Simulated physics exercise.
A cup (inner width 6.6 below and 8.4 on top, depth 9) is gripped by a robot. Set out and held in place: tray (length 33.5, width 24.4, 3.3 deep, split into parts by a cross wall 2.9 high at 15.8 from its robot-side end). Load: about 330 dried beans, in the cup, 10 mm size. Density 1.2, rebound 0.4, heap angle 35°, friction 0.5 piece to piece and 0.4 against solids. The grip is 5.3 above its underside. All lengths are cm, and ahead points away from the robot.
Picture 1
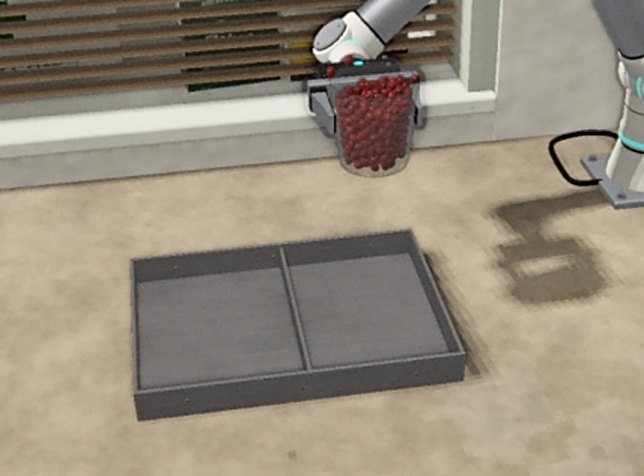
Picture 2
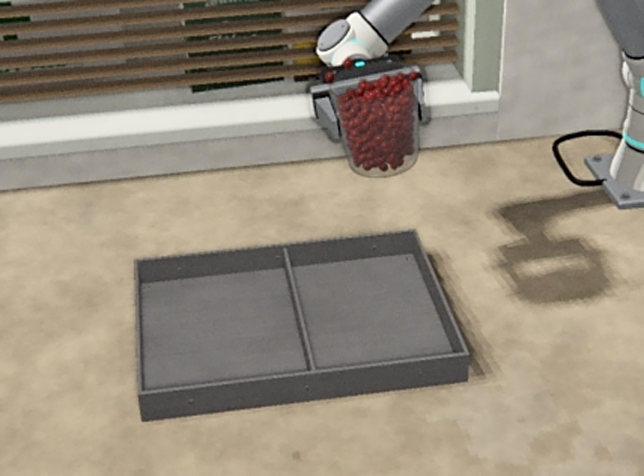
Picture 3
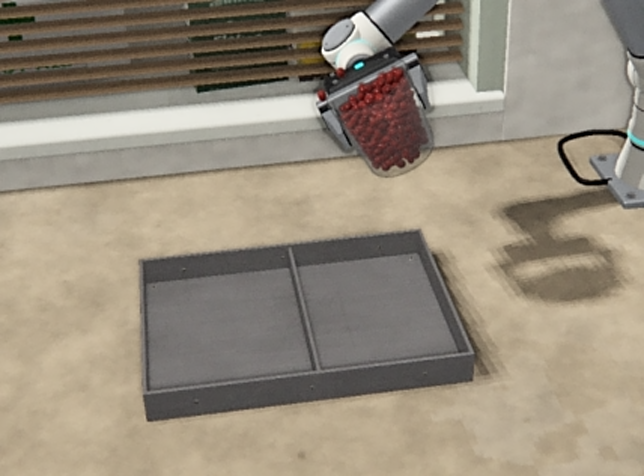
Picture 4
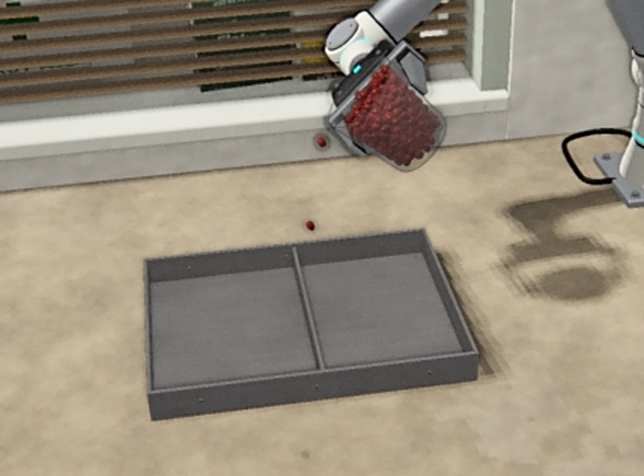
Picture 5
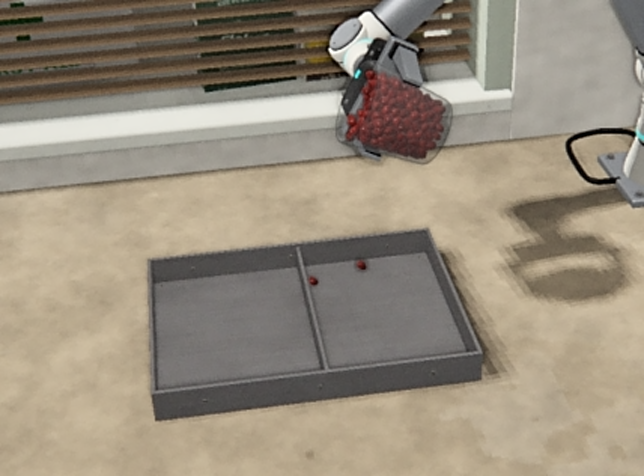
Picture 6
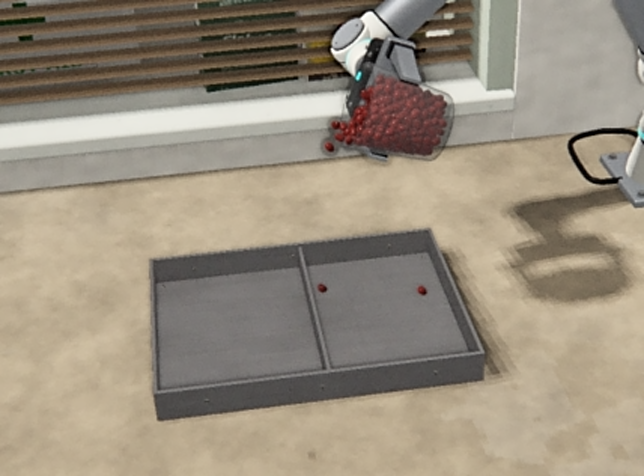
A robot arm tilts a clear cup of red beans, dropping two into a divided tray.
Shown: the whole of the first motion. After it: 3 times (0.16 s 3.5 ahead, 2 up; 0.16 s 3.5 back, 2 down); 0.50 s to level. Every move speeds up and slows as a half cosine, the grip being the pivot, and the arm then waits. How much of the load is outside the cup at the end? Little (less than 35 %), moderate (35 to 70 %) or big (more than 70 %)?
A moderate share, 35 to 70 %, ends outside the cup.
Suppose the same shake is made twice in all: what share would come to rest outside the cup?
Then about 35 per cent.
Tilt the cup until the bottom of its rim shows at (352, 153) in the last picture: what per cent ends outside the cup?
Some 90 per cent.
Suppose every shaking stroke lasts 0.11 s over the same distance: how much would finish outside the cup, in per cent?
Then about 80 per cent.
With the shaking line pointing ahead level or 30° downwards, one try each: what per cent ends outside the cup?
Some 35 and 15 per cent.
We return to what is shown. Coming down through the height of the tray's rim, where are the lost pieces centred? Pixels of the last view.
Around (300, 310).
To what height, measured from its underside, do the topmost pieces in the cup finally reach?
Some 8.0 cm.
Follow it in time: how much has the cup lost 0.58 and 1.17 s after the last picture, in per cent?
In turn: 25, 40.
Then, 0.58 s on, tilted 68° forward, highest piece 28 above the table; 246 in the cup, 39 in the far-side part, 20 in the robot-side part, 24 in flight or on a rim.
Then, 1.17 s on, tilted 43° forward, highest piece 27 above the table; 191 in the cup, 87 in the far-side part, 49 in the robot-side part, 2 in flight or on a rim.
Then, 1.66 s on, level, highest piece 29 above the table; 190 in the cup, 88 in the far-side part, 51 in the robot-side part.
Then, 2.71 s on, level, highest piece 29 above the table; 190 in the cup, 88 in the far-side part, 51 in the robot-side part.
In the end, 190 in the cup, 88 in the far-side part, 51 in the robot-side part. That is 42 % outside the cup.
